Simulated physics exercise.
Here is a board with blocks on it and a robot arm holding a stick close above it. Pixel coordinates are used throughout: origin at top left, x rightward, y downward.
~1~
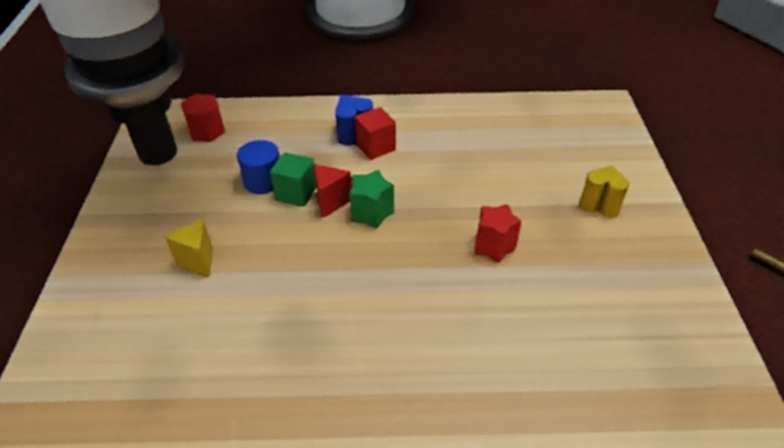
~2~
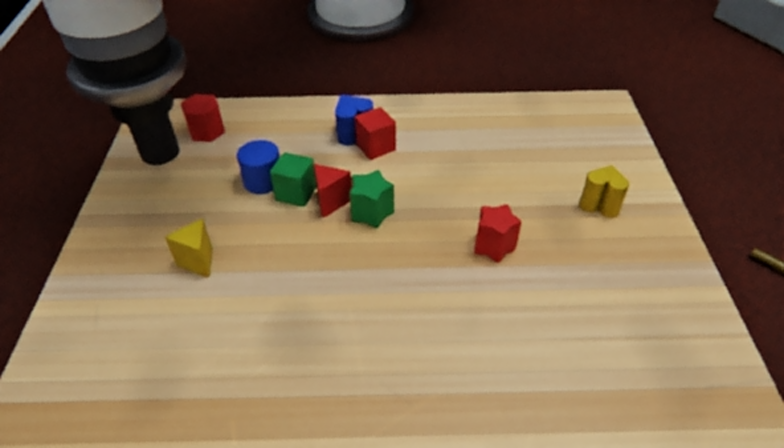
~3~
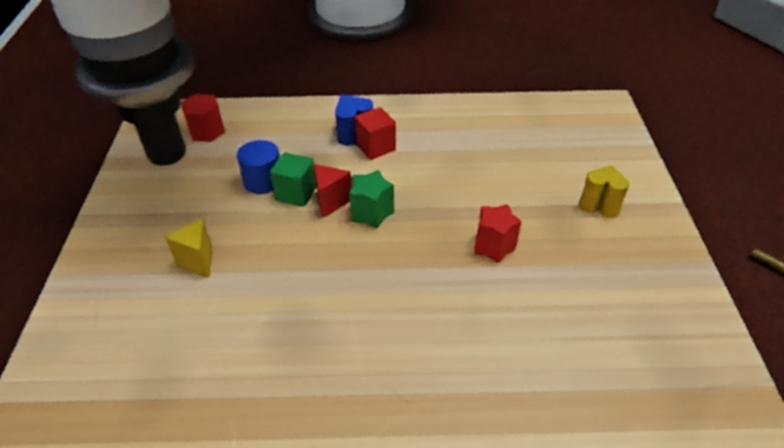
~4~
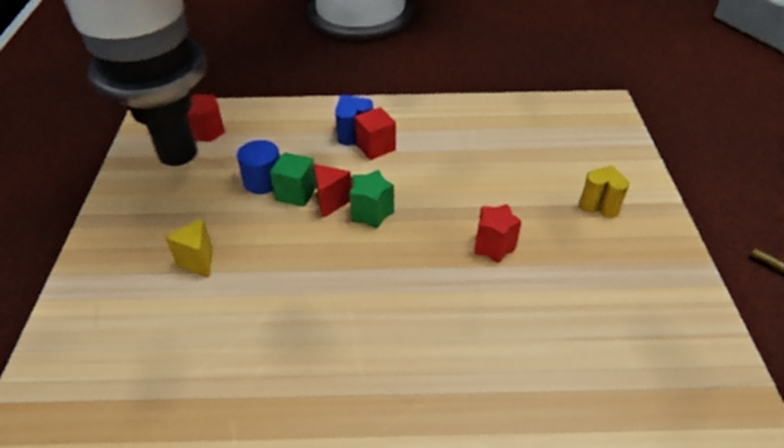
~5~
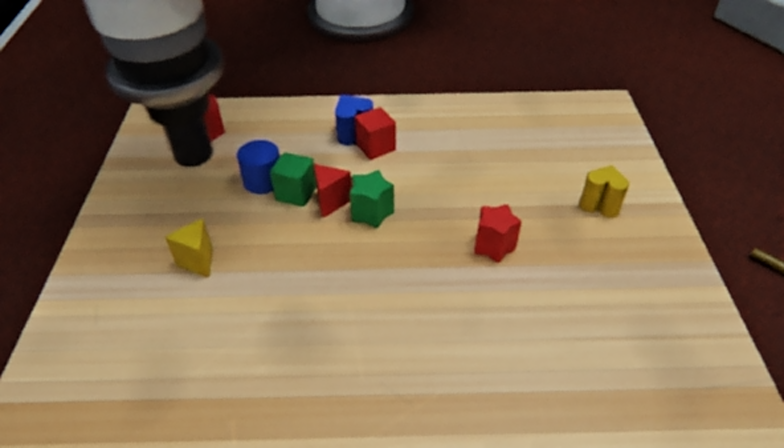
At the start, a robot arm holds a dark stick over the upper left of a wooden board scattered with red, blue, green and yellow blocks. The stick barely shifts at first, then slides a short way right, partly covering a red block near the back edge, while the blocks stay still.
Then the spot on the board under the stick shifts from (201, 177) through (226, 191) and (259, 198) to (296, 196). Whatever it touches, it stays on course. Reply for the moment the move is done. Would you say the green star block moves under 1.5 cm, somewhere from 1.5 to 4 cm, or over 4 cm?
The block winds up within 1.5 cm of where it is now.
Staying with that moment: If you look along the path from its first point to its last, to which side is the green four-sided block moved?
It is displaced to the left.
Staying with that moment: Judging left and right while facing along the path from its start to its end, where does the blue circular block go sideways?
Answer: Left.
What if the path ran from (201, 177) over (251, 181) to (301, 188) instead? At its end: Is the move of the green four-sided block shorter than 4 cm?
No, that is not how it ends up.
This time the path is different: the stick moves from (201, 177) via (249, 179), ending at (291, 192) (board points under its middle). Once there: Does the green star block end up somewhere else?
I'd say yes.
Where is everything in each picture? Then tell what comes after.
The first frame shows stick tip (159, 155); block tops, blue circular block (257, 152); green four-sided block (292, 165); red triangular block (328, 174); green star block (370, 184).
The second frame shows stick (161, 155); blocks unchanged.
The third frame shows stick (168, 155); blocks unchanged.
The fourth frame shows stick (179, 156); blocks unchanged.
The fifth frame shows stick (194, 156); blue circular block (257, 152); green four-sided block (292, 165); red triangular block (328, 174); green star block (370, 184).
On the path given first. One third of the way, stick (220, 170); nothing pushed yet.
Two thirds of the way, stick (254, 177); blue circular block (278, 146); green four-sided block (302, 162), turned 20° clockwise; red triangular block (334, 175); green star block (373, 185).
At the end, stick (292, 175); blue circular block (292, 141); green four-sided block (331, 155); red triangular block (354, 169), turned 35° clockwise; green star block (375, 187).
